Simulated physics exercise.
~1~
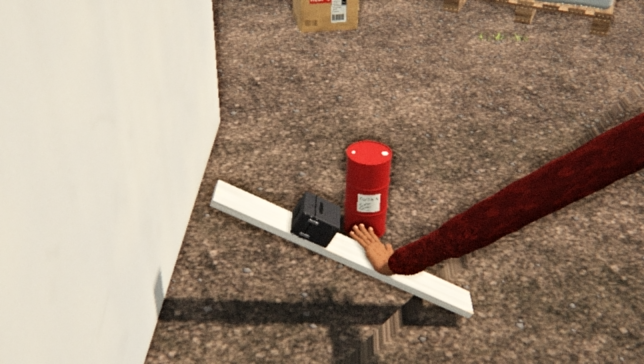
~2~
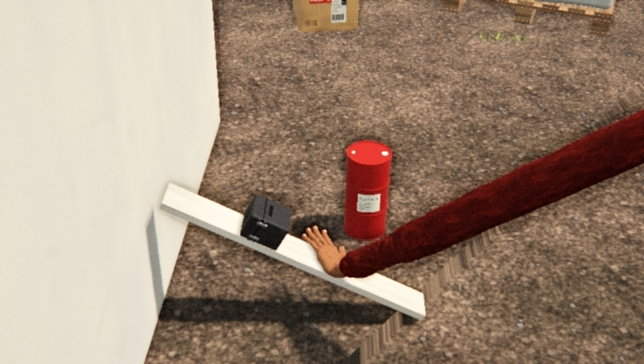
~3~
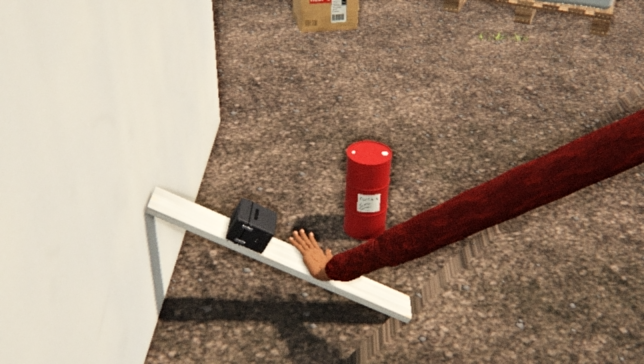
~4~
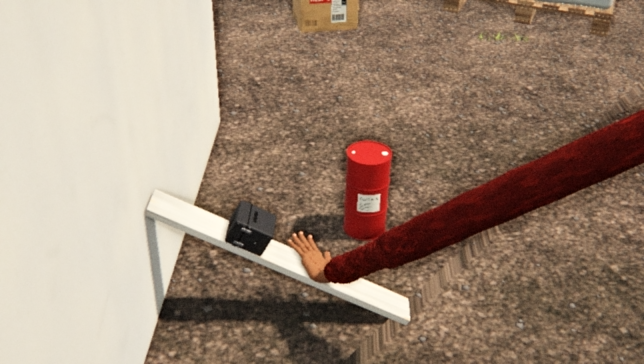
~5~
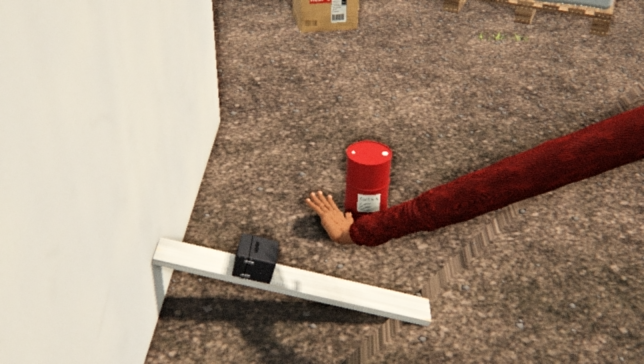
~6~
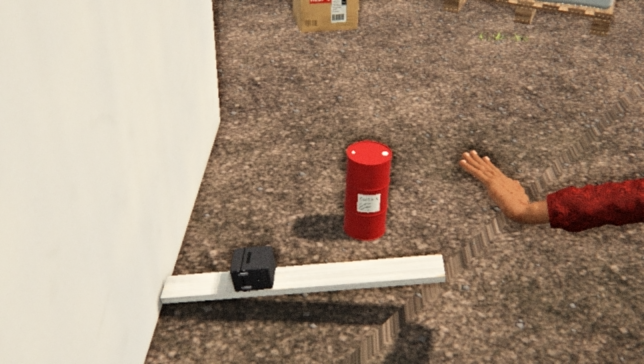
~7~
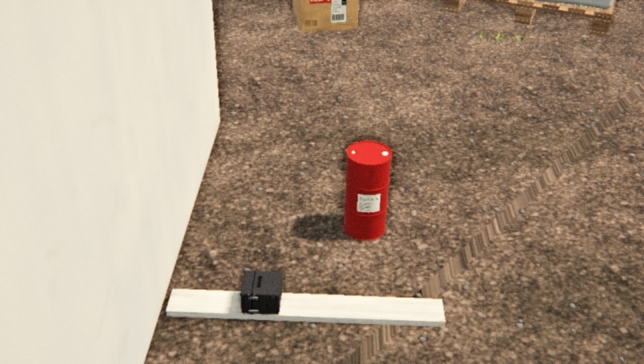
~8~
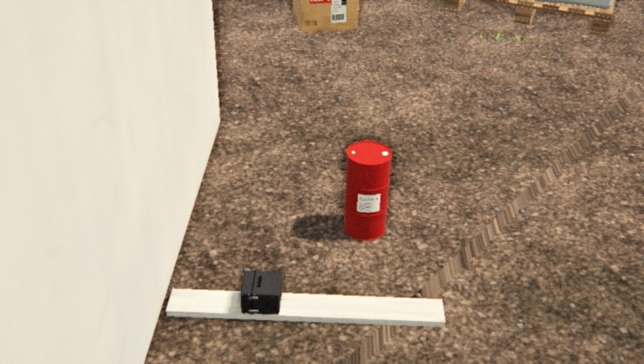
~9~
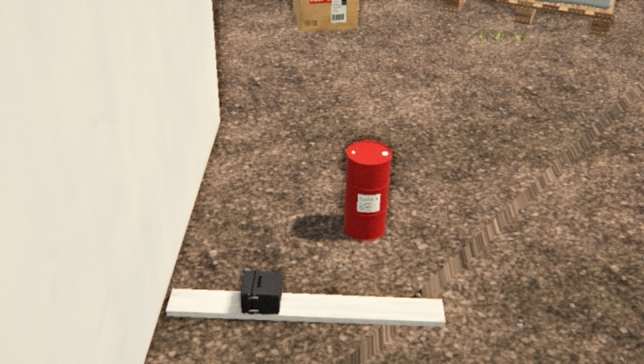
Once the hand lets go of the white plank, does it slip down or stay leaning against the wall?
The white plank slips down after the hand lets go and ends up lying on the ground beside the wall.
A white plank carrying a black box was moved left by a hand until it leaned against a pale wall, then, once released, it slipped down and came to rest on the ground with the box still on it, while the red canister stayed put.
